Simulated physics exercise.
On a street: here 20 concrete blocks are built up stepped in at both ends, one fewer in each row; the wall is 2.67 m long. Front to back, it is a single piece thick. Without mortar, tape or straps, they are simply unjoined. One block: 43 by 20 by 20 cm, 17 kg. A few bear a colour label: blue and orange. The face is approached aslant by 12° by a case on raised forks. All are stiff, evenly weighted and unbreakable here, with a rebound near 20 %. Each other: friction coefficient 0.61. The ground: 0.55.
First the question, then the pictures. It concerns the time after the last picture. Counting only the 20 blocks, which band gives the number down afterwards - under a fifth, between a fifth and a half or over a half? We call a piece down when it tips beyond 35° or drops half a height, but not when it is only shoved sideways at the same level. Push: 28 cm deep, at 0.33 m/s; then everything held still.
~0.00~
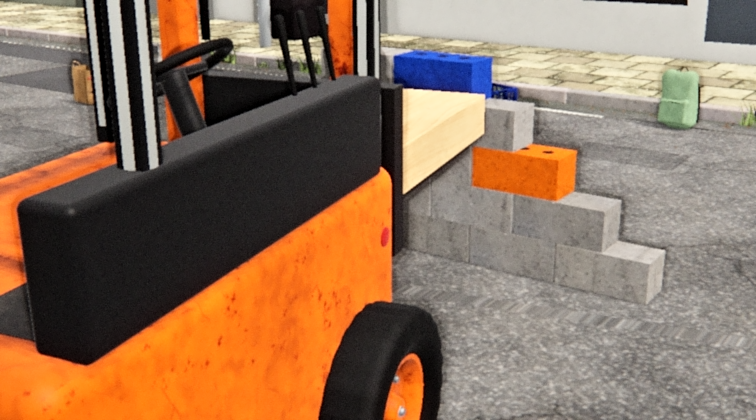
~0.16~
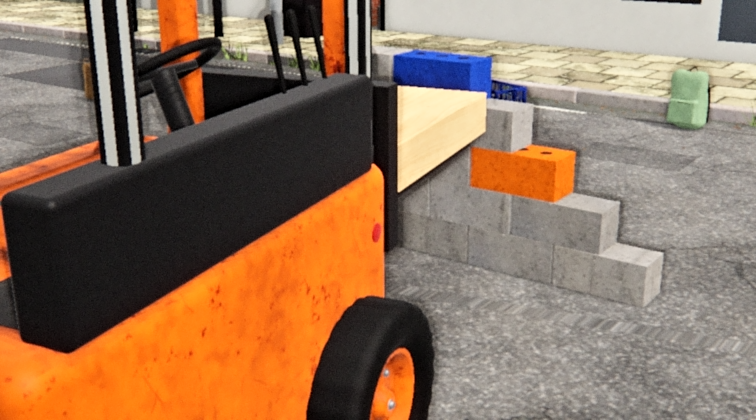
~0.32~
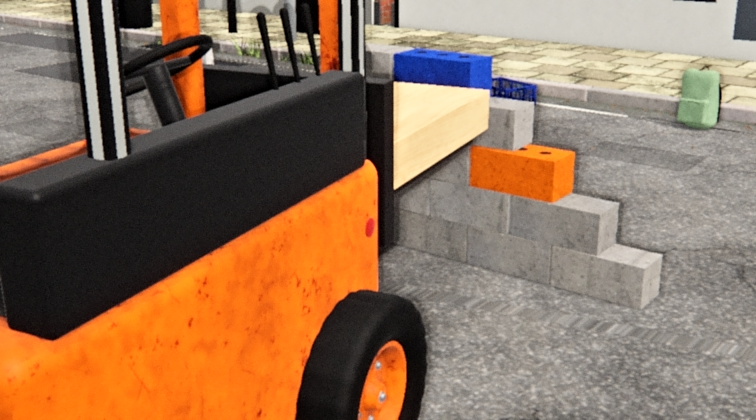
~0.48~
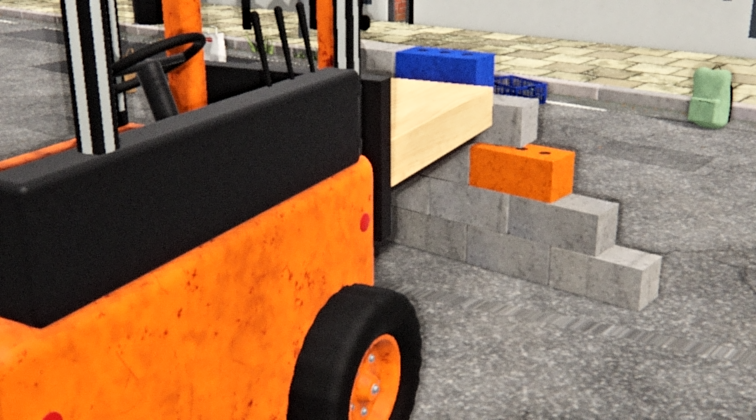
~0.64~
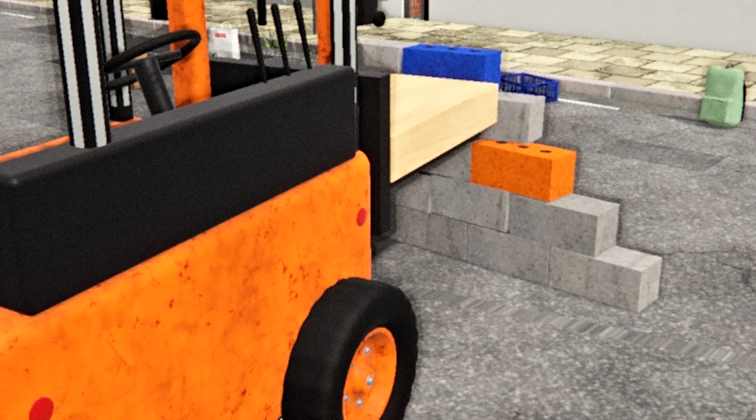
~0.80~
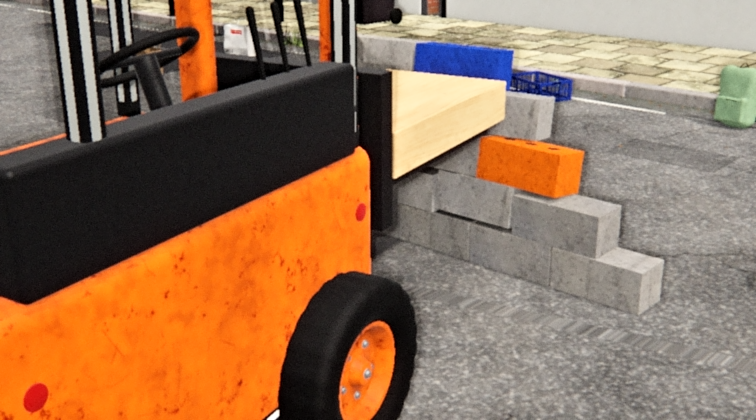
I would say between a fifth and a half of them.
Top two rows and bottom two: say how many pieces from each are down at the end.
4, then 1.
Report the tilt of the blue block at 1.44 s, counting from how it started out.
My estimate is close to 60°.
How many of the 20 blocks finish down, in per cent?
Share down: About 35 in a hundred.
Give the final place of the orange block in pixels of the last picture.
Roughly (585, 225).
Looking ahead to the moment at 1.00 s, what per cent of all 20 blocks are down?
0 per cent at that moment.
After 1.00 s, none of the 20 blocks down, 7 disturbed; blue block leaning 16°; orange block leaning 16°.
After 1.26 s, 6 of the 20 blocks down; blue block leaning 36°, 11 cm lower; orange block leaning 36°.
After 1.44 s, 7 of the 20 blocks down; orange block leaning 66°, 10 cm lower; blue block leaning 65°, 38 cm lower.
After 1.58 s, 7 of the 20 blocks down; orange block on its side; blue block on its side.
At rest (2.1 s), 7 of the 20 blocks down; blue block on its side; orange block on its side. That is 35 per cent. As the last picture would show them, middles, blue block near (499, 176), orange block near (585, 225).
